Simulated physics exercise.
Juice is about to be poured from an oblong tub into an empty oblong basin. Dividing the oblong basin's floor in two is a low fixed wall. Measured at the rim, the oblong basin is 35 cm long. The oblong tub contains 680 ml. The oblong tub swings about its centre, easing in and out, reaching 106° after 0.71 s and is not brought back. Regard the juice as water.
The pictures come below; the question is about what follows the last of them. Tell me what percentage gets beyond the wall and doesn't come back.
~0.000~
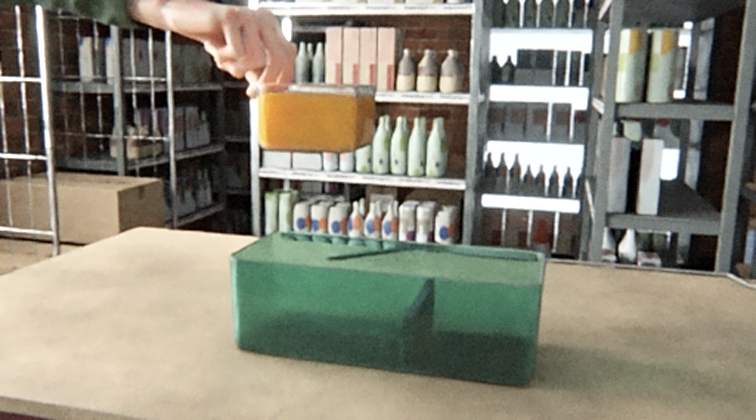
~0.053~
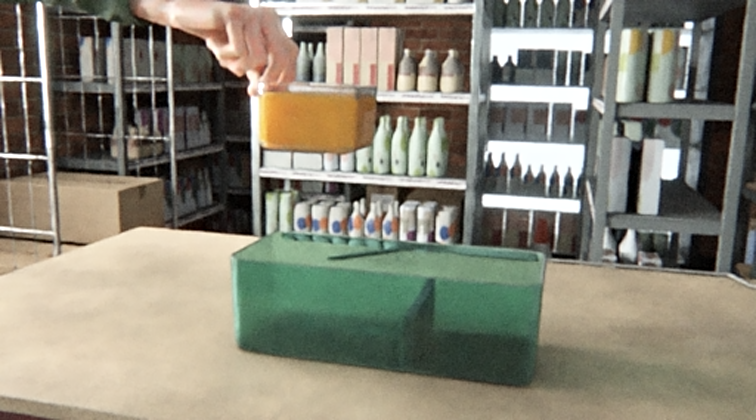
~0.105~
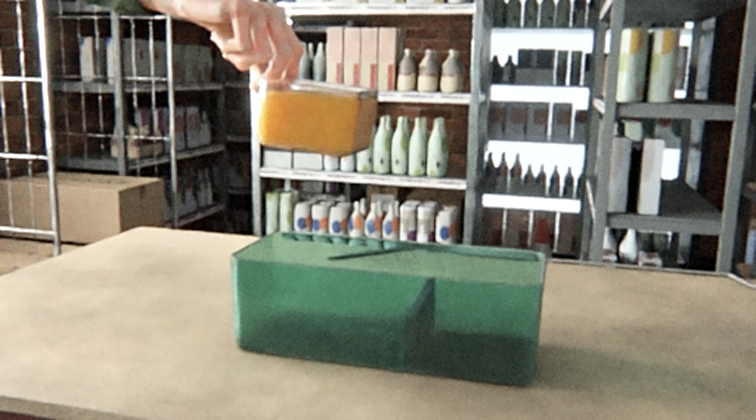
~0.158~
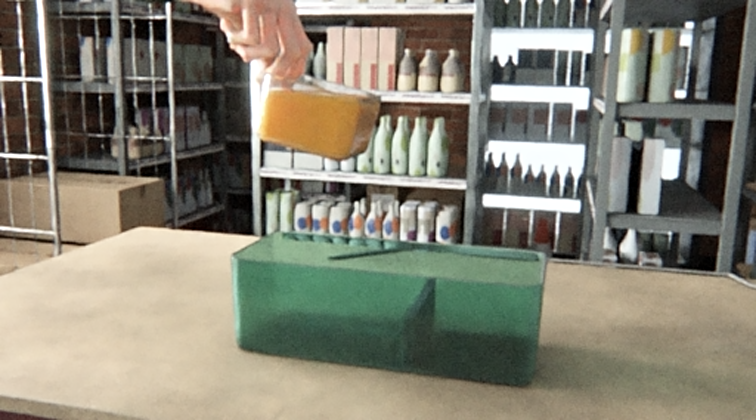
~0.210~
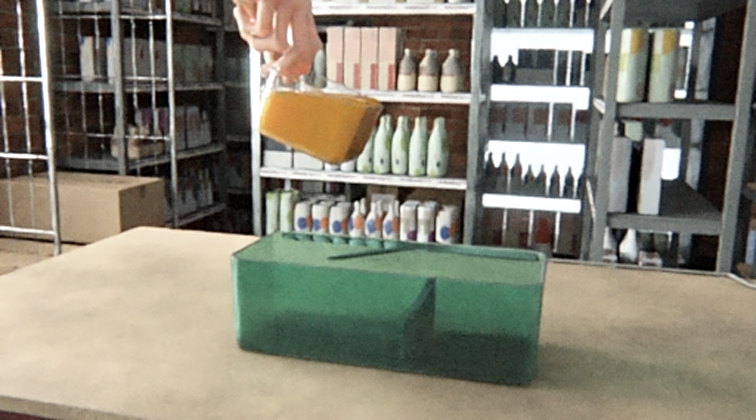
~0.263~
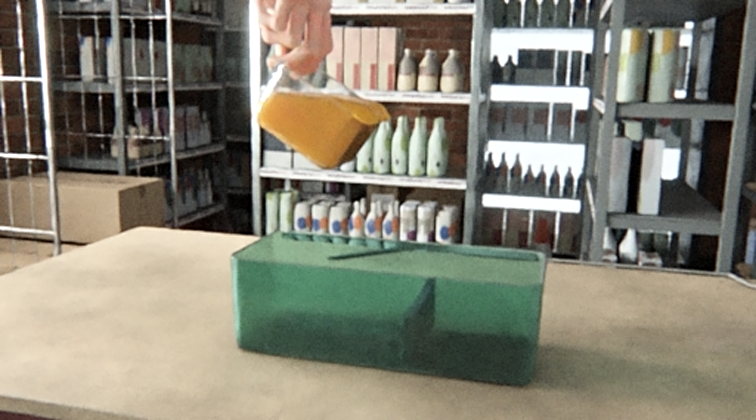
Around 50 % gets beyond the wall and stays.
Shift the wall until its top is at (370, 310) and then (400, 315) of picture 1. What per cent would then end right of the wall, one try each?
It comes to 90 per cent, and then 70 per cent.
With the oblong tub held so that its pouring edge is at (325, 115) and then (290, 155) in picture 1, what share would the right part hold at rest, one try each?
Respectively about 5 and 0 percent.
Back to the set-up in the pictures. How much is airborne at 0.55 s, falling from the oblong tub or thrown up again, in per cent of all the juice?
I'd put it at about 46 percent.
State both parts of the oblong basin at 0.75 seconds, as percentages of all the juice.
Lab note: Left near 36 %, right near 50.
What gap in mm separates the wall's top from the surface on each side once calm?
Measured: Left around 48 mm, right around 42 mm.
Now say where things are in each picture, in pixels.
Tilt 0°; pouring edge (366, 88); surface from (276, 93) to (366, 96); the oblong basin's rim runs from (252, 245) to (544, 270); the wall's top is at (420, 299), in the first frame.
Tilt 1°; pouring edge (367, 89); surface from (277, 93) to (367, 96), in the second frame.
Tilt 6°; pouring edge (369, 93); surface from (278, 92) to (368, 97), in the third frame.
Tilt 12°; pouring edge (371, 99); surface from (280, 92) to (371, 99), in the fourth frame.
Tilt 21°; pouring edge (373, 108); surface from (278, 95) to (375, 101); 1 per cent is over the edge, in the fifth frame.
Tilt 32°; pouring edge (373, 119); surface from (277, 96) to (375, 112); 5 per cent is over the edge, in the sixth frame.
By 0.55 s the tilt is 93° and 27 per cent is still to pour, 5 is left of the wall and 22 right of it.
By 0.75 s the tilt is 106° and 5 per cent is still to pour, 36 is left of the wall and 50 right of it.
By 0.97 s the tilt is 106° and 0 per cent is still to pour, 45 is left of the wall and 50 right of it.
By 1.21 s the tilt is 106° and 0 per cent is still to pour, 48 is left of the wall and 50 right of it.
At rest 48 per cent lies left of the wall, 50 right of it and 2 outside.
